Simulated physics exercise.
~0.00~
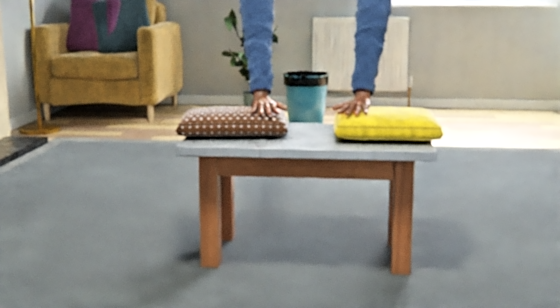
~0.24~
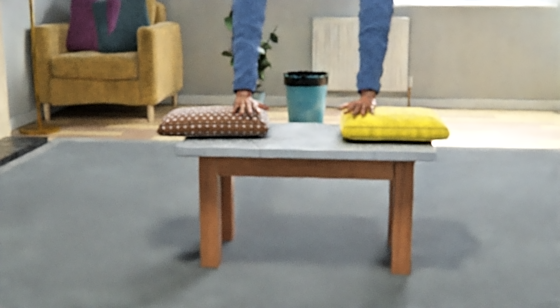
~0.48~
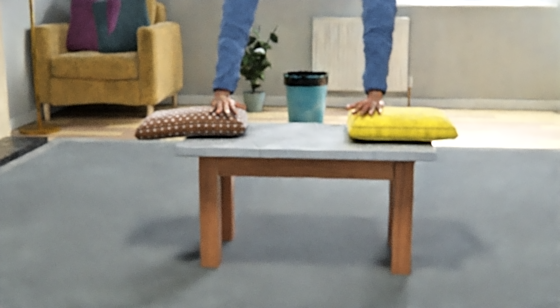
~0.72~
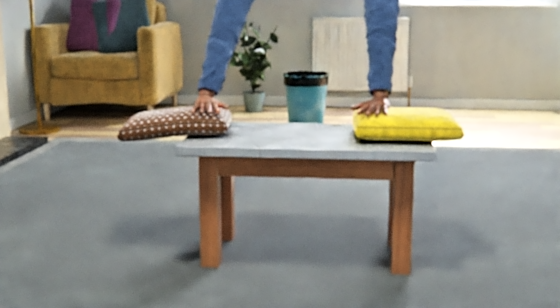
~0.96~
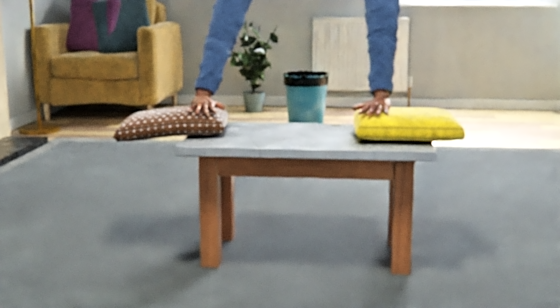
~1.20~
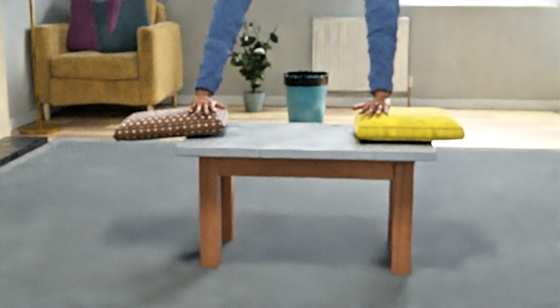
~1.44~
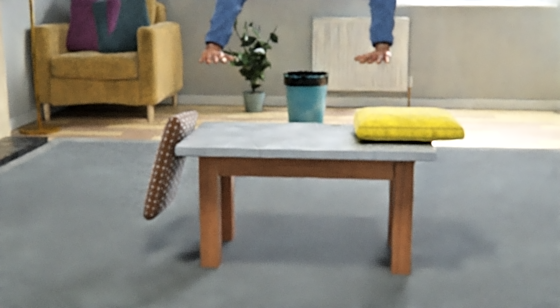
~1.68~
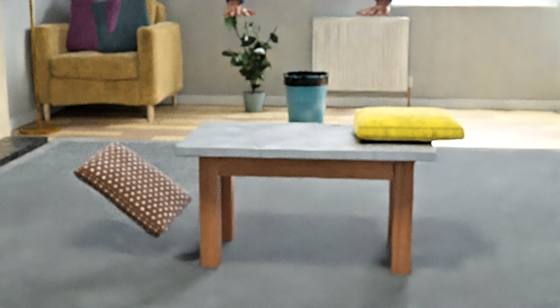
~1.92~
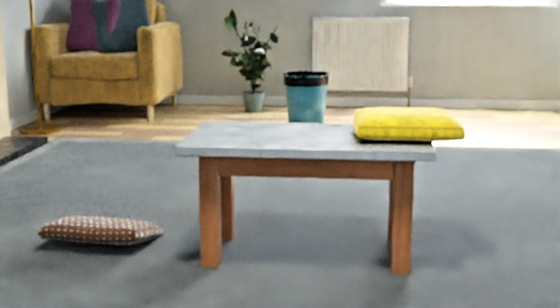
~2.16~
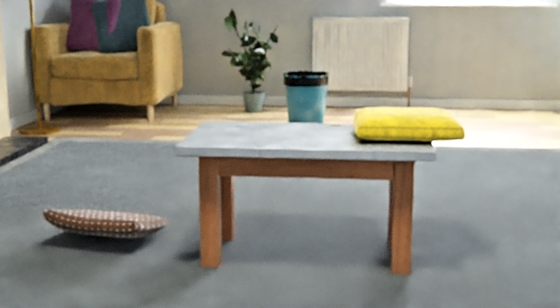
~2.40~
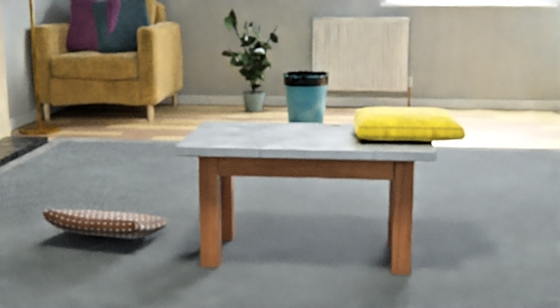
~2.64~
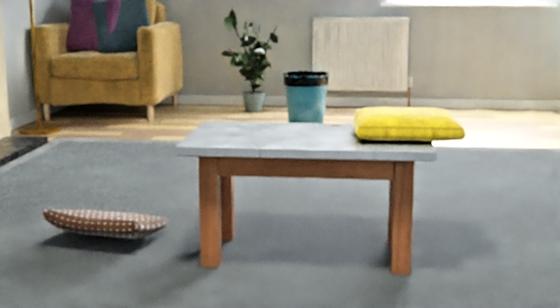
Two hands slide two cushions apart on a table and let go; the brown one falls.
